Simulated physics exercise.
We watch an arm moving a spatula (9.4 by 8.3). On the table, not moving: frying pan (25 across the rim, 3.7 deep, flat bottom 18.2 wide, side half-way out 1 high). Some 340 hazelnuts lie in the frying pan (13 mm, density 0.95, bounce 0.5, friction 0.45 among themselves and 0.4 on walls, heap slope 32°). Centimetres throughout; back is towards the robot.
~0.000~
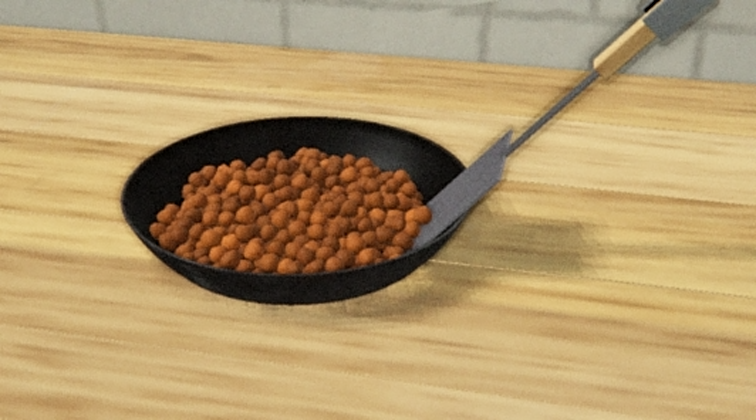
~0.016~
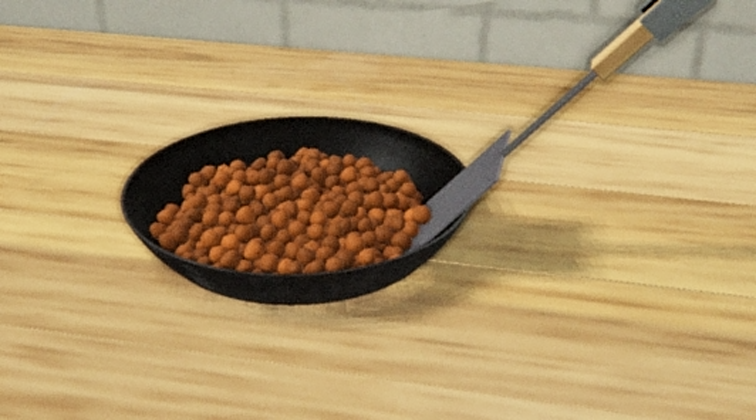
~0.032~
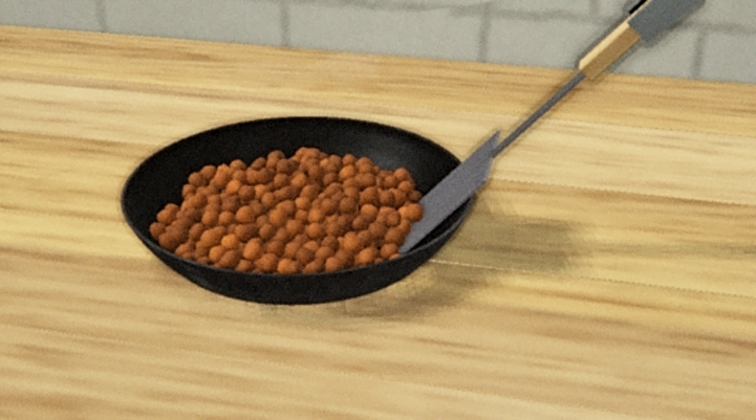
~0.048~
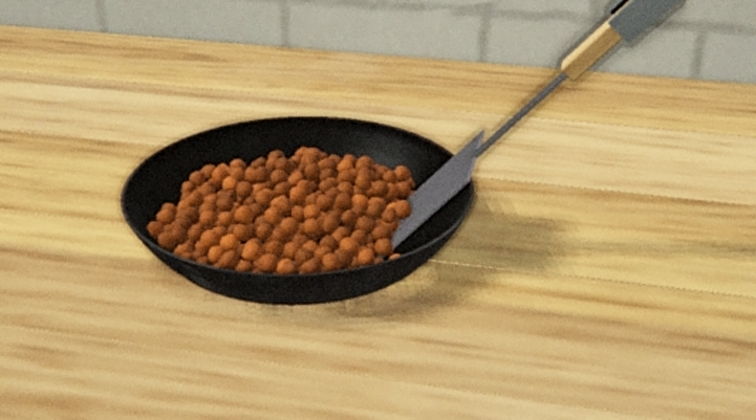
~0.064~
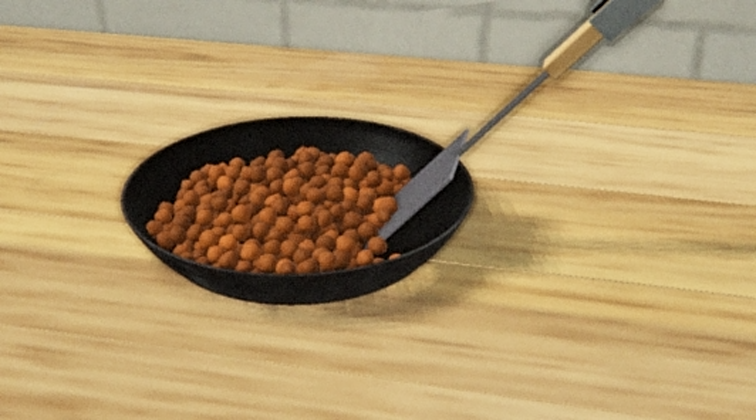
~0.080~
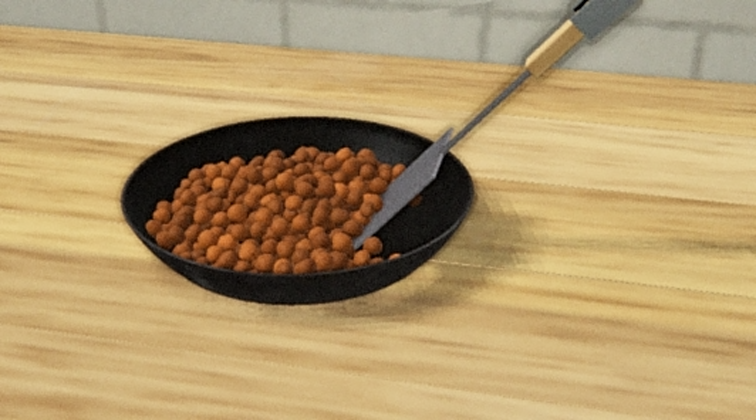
In this clip, a spatula rests at the right side of a black frying pan heaped with round brown hazelnuts on a wooden table, then slides left into the heap, pushing some nuts while the pan stays still.
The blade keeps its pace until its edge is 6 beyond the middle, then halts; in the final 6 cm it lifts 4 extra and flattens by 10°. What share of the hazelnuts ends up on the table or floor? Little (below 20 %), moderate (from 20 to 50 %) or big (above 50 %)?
Answer: Little; below 20 % of the hazelnuts finish on the table or floor.
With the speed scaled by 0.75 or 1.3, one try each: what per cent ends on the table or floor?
Some 0 and 20 per cent.
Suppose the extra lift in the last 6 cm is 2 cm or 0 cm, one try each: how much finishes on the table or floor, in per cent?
Some 5 and 5 per cent.
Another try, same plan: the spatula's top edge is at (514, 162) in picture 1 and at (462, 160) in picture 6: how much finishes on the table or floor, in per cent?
Some 5 per cent.
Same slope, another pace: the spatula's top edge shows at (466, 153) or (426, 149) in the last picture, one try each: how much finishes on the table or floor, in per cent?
About 5 and 15 per cent.
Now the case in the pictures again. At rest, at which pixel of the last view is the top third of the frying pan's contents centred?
Around (198, 185).
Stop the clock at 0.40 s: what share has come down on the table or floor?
About 10 per cent.
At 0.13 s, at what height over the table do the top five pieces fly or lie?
Roughly 5 cm.
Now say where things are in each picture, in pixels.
The first picture shows the spatula top edge at (506, 153), sloping 49°; upper third of the load around (299, 203), from x 160 to 420, top at y 155; 336 in the frying pan.
The second picture shows the spatula top edge at (504, 153), sloping 49°; upper third of the load around (299, 203), from x 160 to 420, top at y 155.
The third picture shows the spatula top edge at (493, 154), sloping 49°; upper third of the load around (303, 203), from x 160 to 415, top at y 155.
The fourth picture shows the spatula top edge at (477, 154), sloping 49°; upper third of the load around (306, 197), from x 155 to 415, top at y 155.
The fifth picture shows the spatula top edge at (460, 152), sloping 49°; upper third of the load around (306, 195), from x 155 to 415, top at y 155.
The sixth picture shows the spatula top edge at (444, 151), sloping 49°; upper third of the load around (302, 196), from x 155 to 415, top at y 155; 336 in the frying pan.
After 0.13 s, sloping 49°, highest piece 5 above the table; 336 in the frying pan.
After 0.18 s, sloping 44°, highest piece 7 above the table; 336 in the frying pan.
After 0.40 s, sloping 39°, highest piece 5 above the table; 305 in the frying pan, 30 on the table or floor, 1 on the blade or in flight.
After 1.45 s, sloping 39°, highest piece 4 above the table; 304 in the frying pan, 32 on the table or floor.
In the end, 304 in the frying pan, 32 on the table or floor. That is 10 % on the table or floor.
